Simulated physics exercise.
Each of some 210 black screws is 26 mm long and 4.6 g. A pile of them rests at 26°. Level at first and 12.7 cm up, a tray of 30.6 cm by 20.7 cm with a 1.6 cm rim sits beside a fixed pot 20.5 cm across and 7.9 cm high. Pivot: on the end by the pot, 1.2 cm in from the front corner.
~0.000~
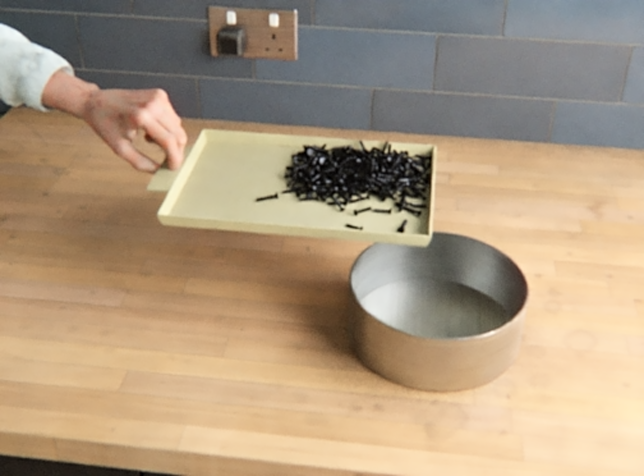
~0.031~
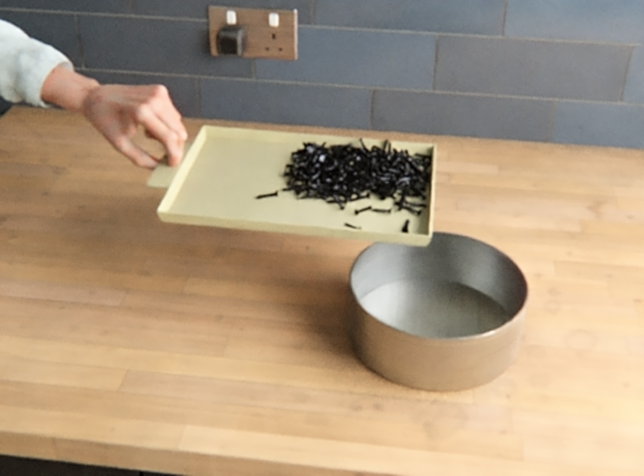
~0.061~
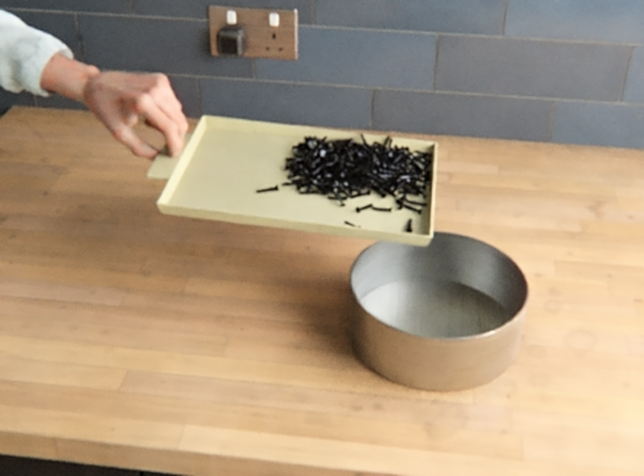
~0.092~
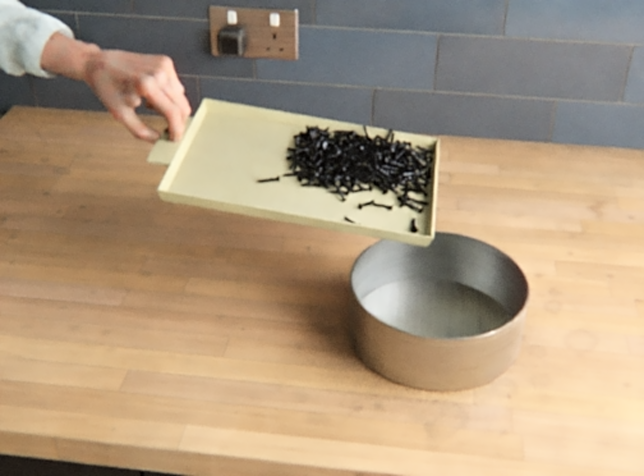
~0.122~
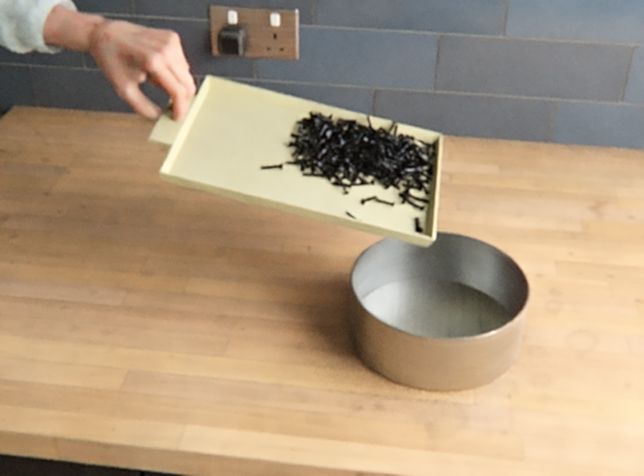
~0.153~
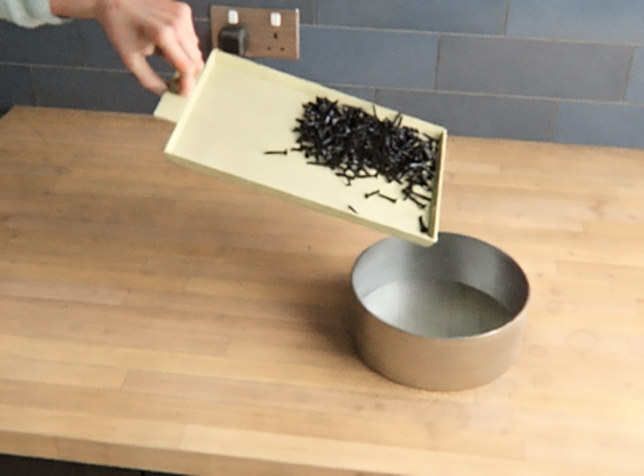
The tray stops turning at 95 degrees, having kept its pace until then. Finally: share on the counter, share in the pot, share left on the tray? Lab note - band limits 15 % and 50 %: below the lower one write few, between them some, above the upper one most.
Counter = some; pot = most; left on the tray = few.
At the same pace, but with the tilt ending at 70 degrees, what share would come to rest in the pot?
It would be near 65 per cent.
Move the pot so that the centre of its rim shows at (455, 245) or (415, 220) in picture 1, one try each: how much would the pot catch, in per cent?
That gives roughly 75 per cent and then 0 per cent.
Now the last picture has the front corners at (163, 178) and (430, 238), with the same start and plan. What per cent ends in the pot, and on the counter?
Split: Pot = 95, counter = 5.
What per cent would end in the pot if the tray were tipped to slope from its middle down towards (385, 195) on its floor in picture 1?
About 25 per cent.
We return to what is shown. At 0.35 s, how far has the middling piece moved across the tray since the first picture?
By then it sits near 2 cm from where it began.
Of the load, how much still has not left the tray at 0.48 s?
Reading: Approx. 85%.
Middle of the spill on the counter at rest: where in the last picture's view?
The middle of the spill sits at roughly (570, 318).
Then, at 0.35 s, tilt 60 degrees; the tray holds 100 %, the pot 0 %.
After 0.48 s, tilt 86 degrees; the tray holds 85 %, the pot 0 %.
After 0.73 s, tilt 95 degrees; the tray holds 0 %, the pot 65 %.
At rest (1.6 s), counter 35 %, pot 65 %, tray 0 %.
